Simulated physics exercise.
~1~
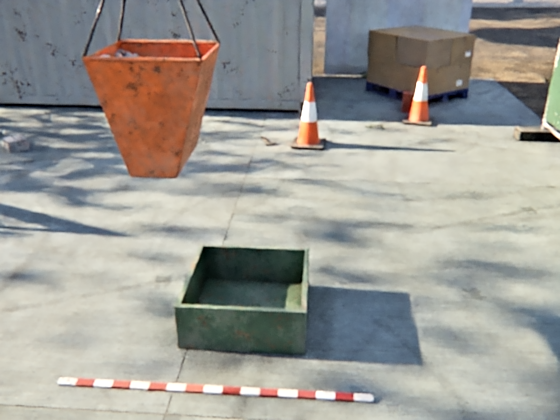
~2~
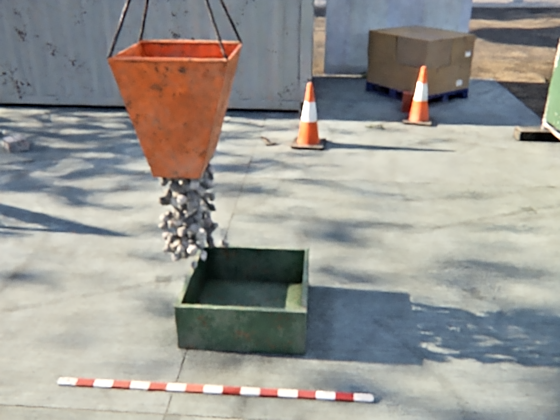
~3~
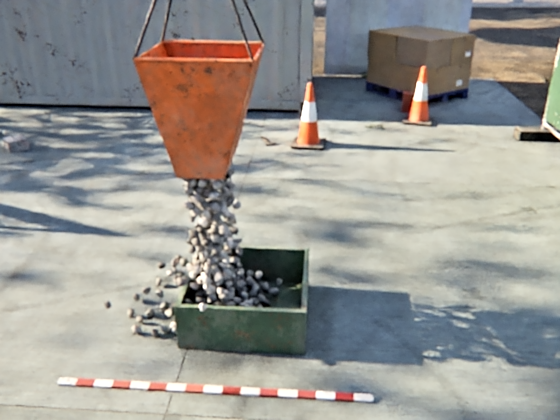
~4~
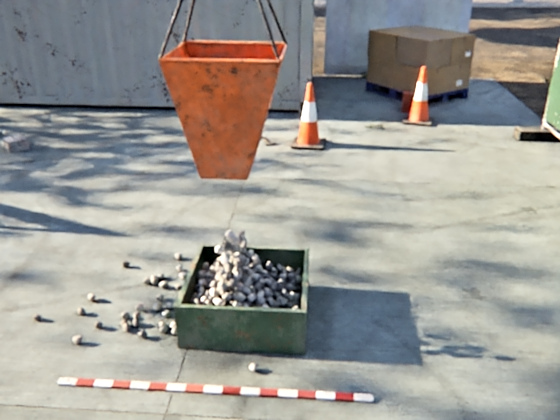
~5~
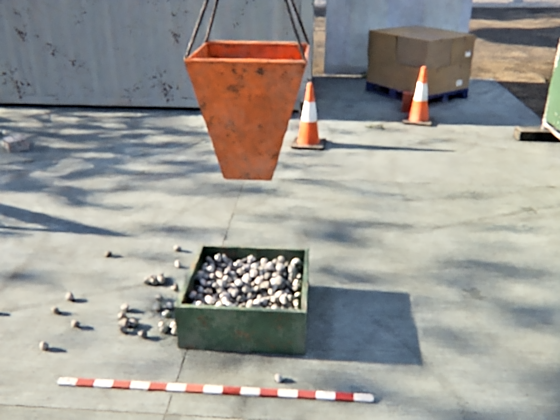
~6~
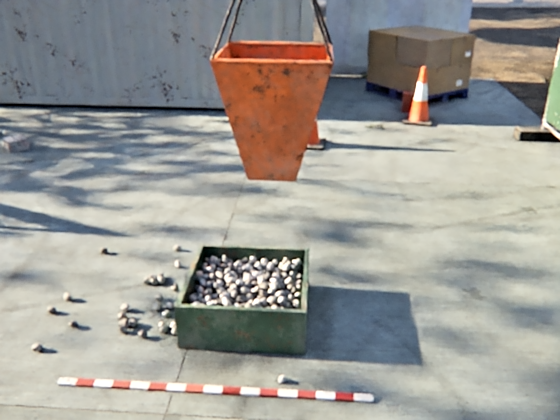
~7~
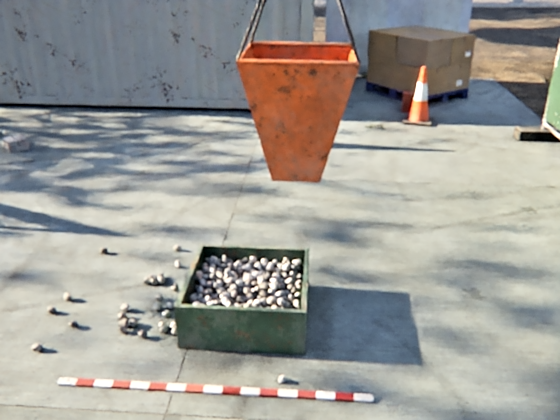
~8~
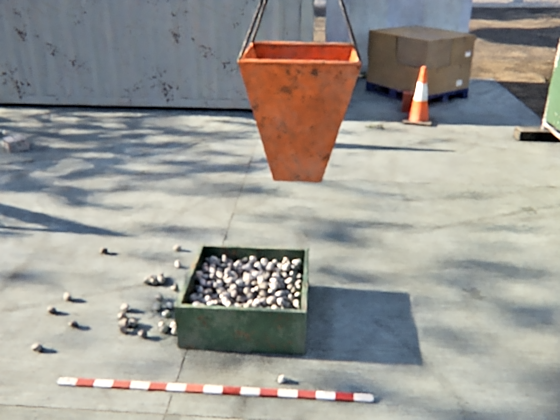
An orange skip hanging from cables moved right and poured round grey stones from its bottom, scattering some on the ground left of the green bin before most filled the bin. The empty skip continued right, then stopped, leaving the stones at rest.
